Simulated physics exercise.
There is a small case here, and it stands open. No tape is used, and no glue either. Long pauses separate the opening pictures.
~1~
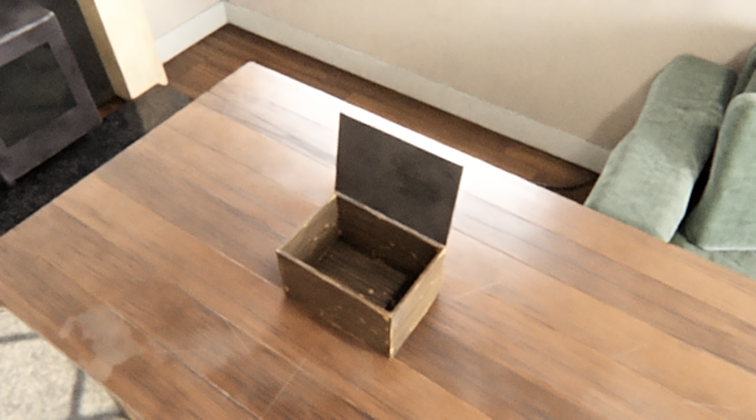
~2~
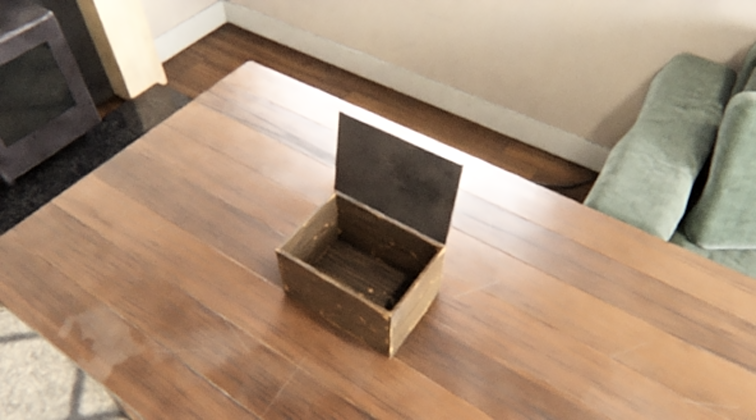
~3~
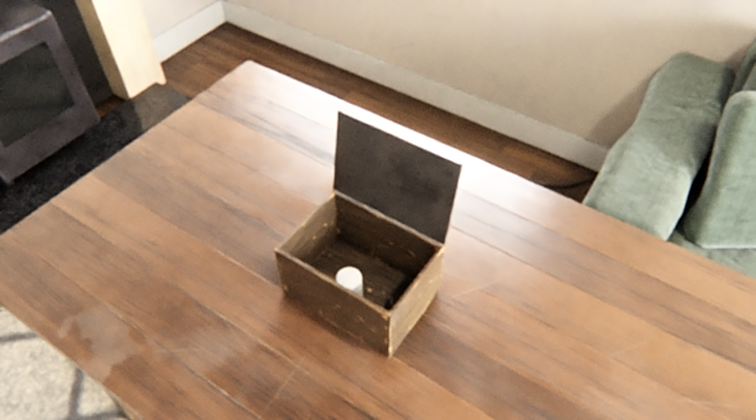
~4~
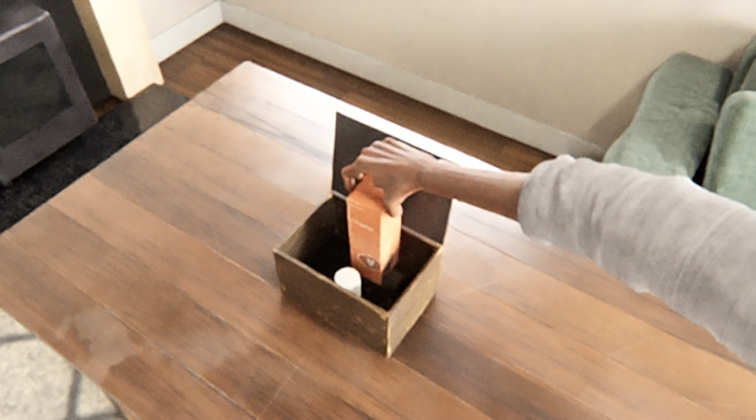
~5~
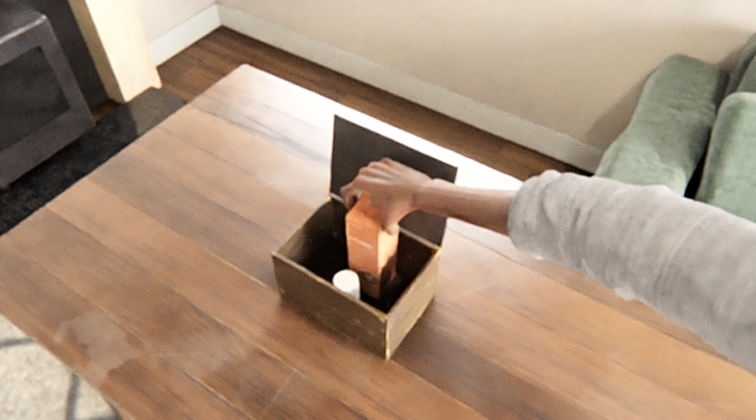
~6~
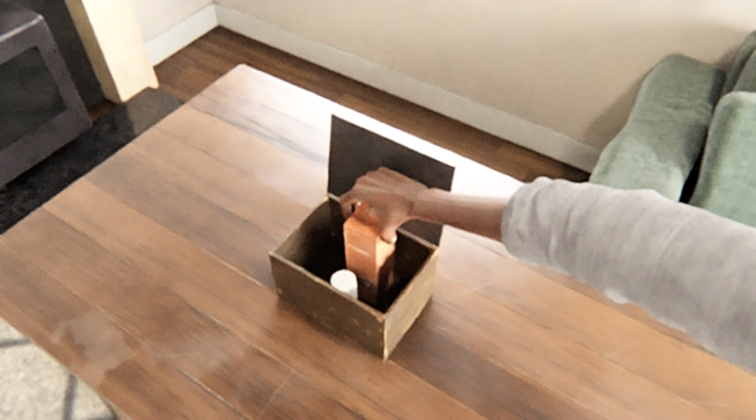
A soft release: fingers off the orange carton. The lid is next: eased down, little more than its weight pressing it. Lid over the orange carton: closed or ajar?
Ajar.
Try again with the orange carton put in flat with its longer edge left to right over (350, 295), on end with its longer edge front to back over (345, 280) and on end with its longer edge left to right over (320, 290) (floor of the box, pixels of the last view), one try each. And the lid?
First try: It comes fully down; second try: It gets propped open; third try: It gets propped open.
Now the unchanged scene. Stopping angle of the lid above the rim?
I'd say roughly 75 degrees above the rim.
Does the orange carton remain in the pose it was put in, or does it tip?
In the end, the orange carton keeps its orientation.
Then, 0.90 s after the last picture, lid starting down.
Then, 1.10 s after the last picture, orange carton resting near (371, 255).
Then, 1.40 s after the last picture, lid 73° above the rim.
At rest, lid 73° above the rim; both in place. Seen from the same camera at the end, orange carton near (371, 255).
